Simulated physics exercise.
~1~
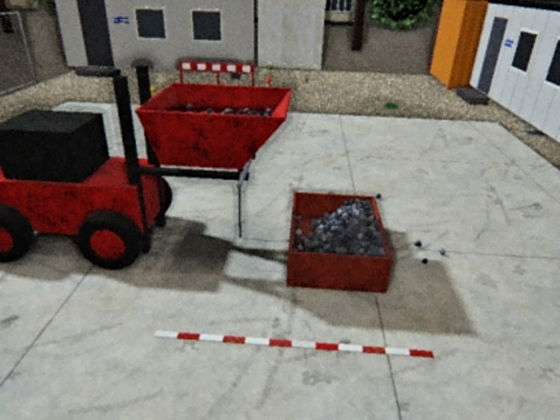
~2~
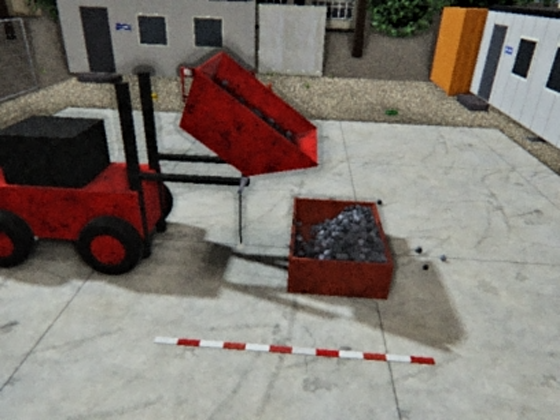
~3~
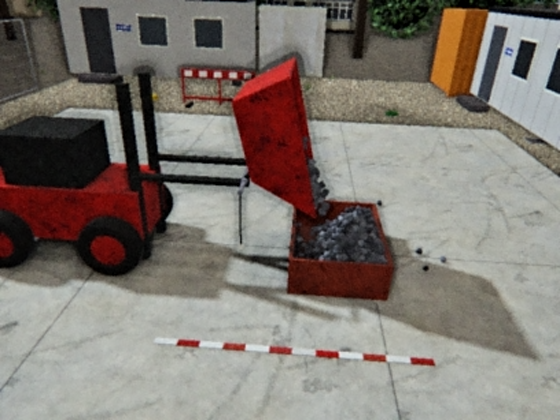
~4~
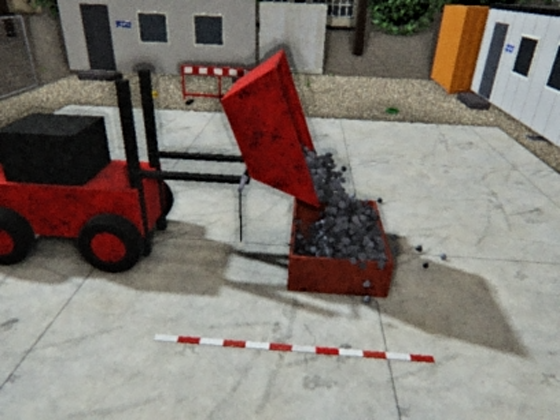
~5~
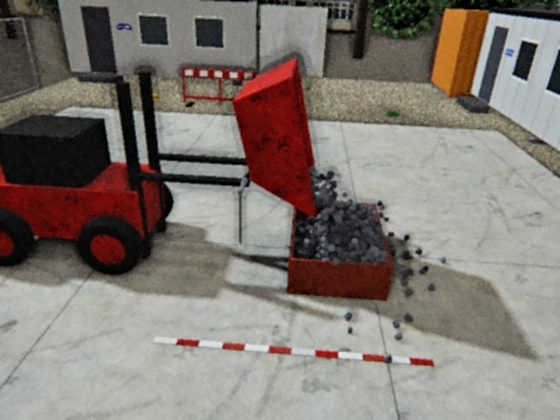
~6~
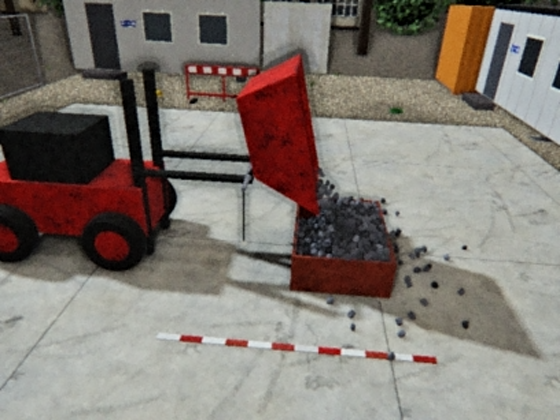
On a concrete yard, a red forklift tips its raised skip rightward, pouring grey stones that heap the bin and spill beyond.
